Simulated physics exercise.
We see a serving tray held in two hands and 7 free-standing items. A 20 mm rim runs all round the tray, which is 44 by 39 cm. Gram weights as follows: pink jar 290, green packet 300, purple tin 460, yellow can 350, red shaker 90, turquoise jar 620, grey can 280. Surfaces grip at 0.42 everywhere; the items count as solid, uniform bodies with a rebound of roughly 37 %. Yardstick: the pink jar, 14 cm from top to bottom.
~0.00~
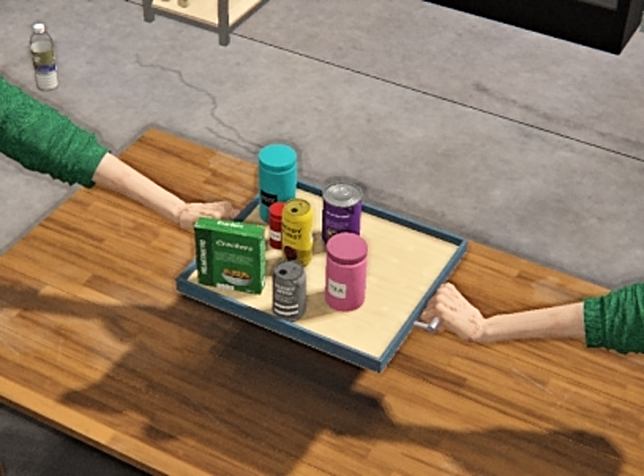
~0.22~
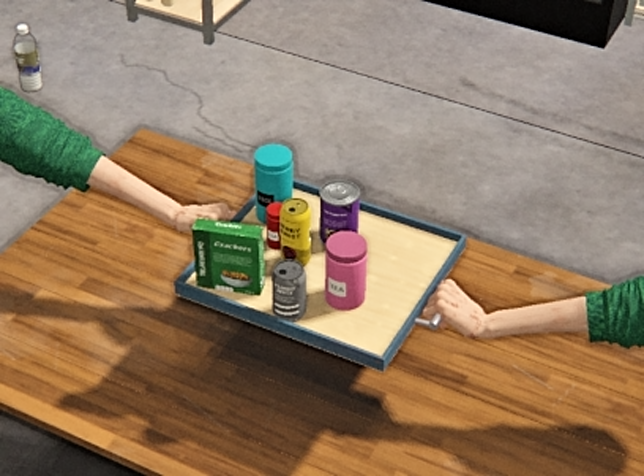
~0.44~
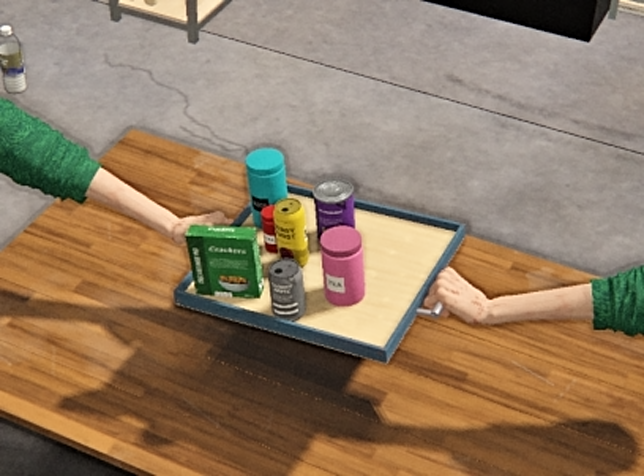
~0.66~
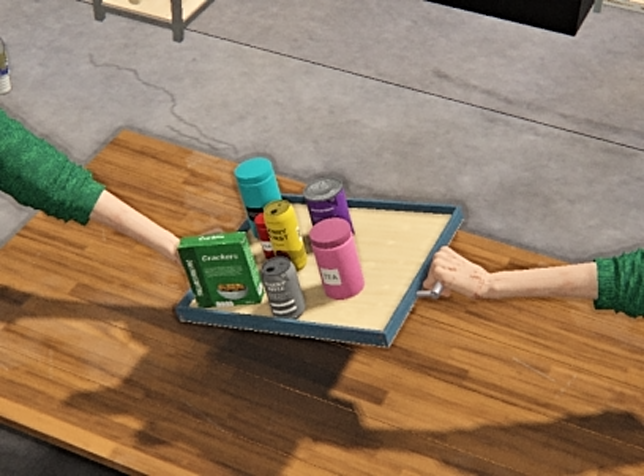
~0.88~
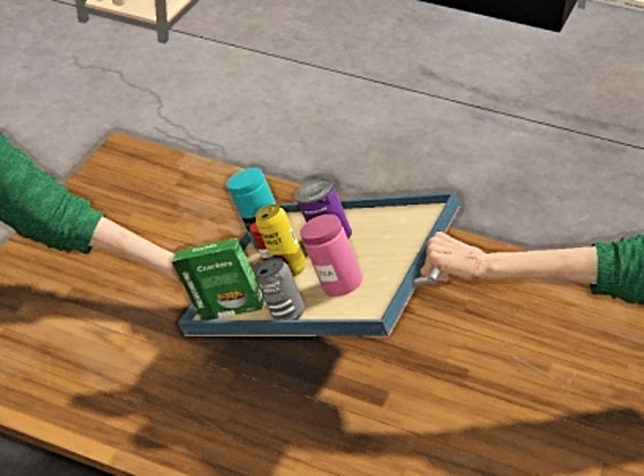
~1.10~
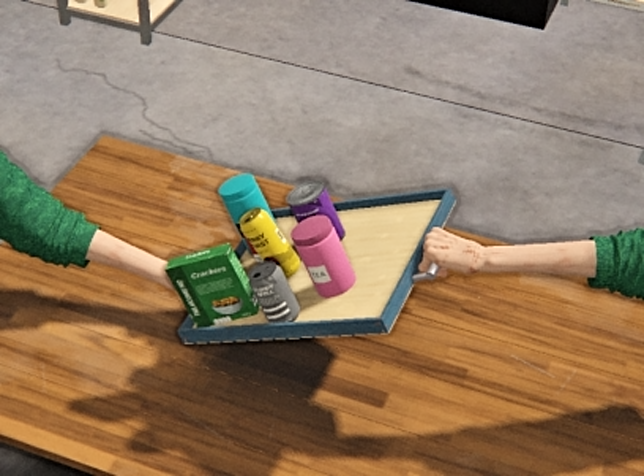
A serving tray holding jars, cans and a green packet tilts left-edge down between two hands.
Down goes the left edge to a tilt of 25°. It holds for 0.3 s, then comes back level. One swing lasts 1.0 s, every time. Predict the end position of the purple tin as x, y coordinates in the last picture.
Predicted end position: (291, 203).
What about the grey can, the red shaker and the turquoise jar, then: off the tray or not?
Well, the grey can does not come off, the red shaker does come off, and the turquoise jar does not come off.
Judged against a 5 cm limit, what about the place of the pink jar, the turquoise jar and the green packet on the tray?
Note: Pink jar departs its position. Turquoise jar is left in place. Green packet is left in place.
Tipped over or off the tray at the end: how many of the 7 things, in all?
That makes 2.
By 1.30 s, tray tilted 25°, left edge down; purple tin 3 cm from its spot near (305, 217); yellow can rocked 71° off its seat; red shaker rocked 55° off its seat.
By 1.60 s, tray tilted 23°, left edge down; yellow can and red shaker now off the tray; purple tin 9 cm from its spot near (285, 218); pink jar 11 cm from its spot.
By 1.80 s, tray tilted 17°, left edge down; purple tin 9 cm from its spot near (286, 214); pink jar 17 cm from its spot; grey can 6 cm from its spot.
By 2.00 s, tray tilted 8°, left edge down; purple tin 9 cm from its spot near (288, 208); pink jar 18 cm from its spot; grey can 6 cm from its spot.
When it is over (2.9 s), off the tray, yellow can and red shaker; not toppled but over 5 cm from the start, pink jar, purple tin and grey can; the other 2 within 5 cm of the start. End places, in pixels of the last picture, purple tin near (291, 203).
